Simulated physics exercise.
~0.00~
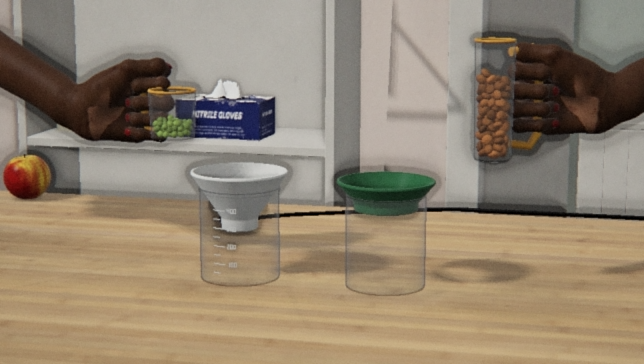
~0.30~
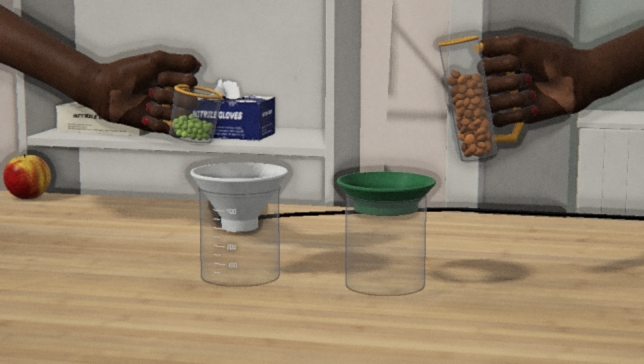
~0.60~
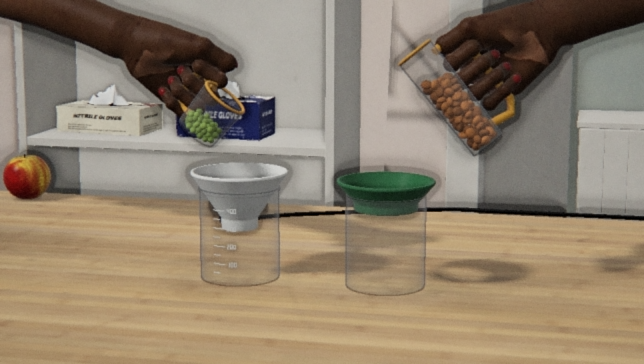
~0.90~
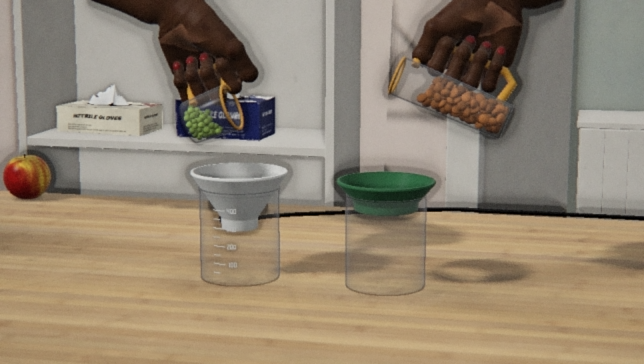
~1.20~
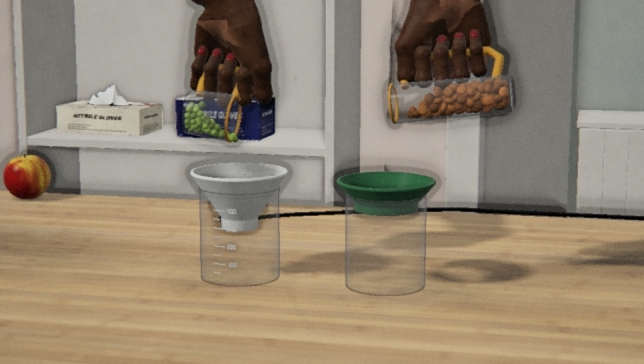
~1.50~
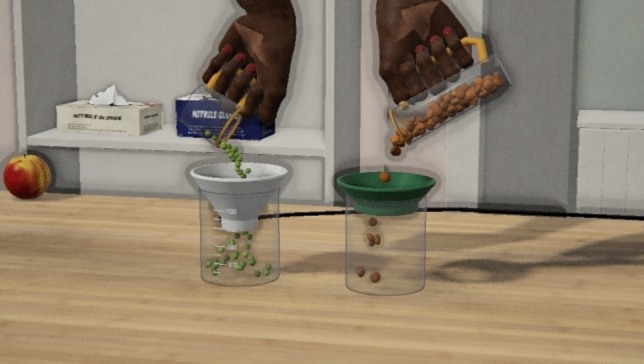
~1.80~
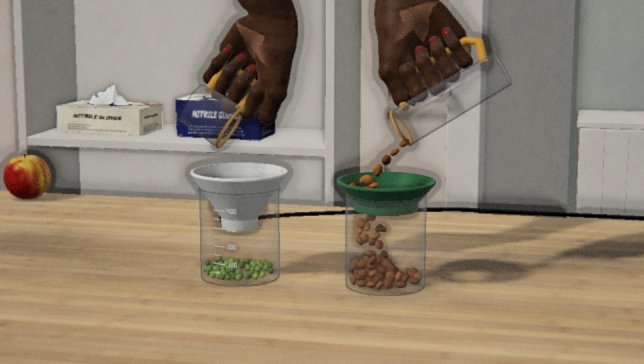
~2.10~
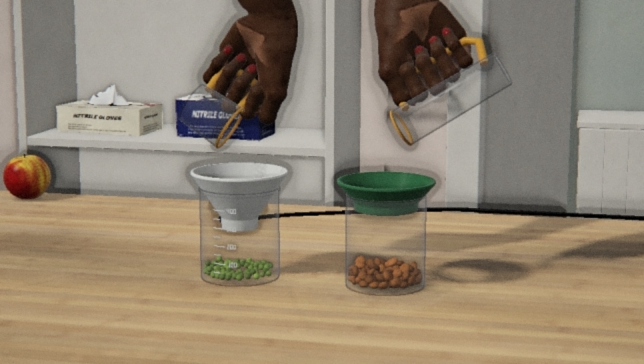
Two hands tipping cups of green pieces and brown nuts through white and green funnels until everything settles in the jars below.
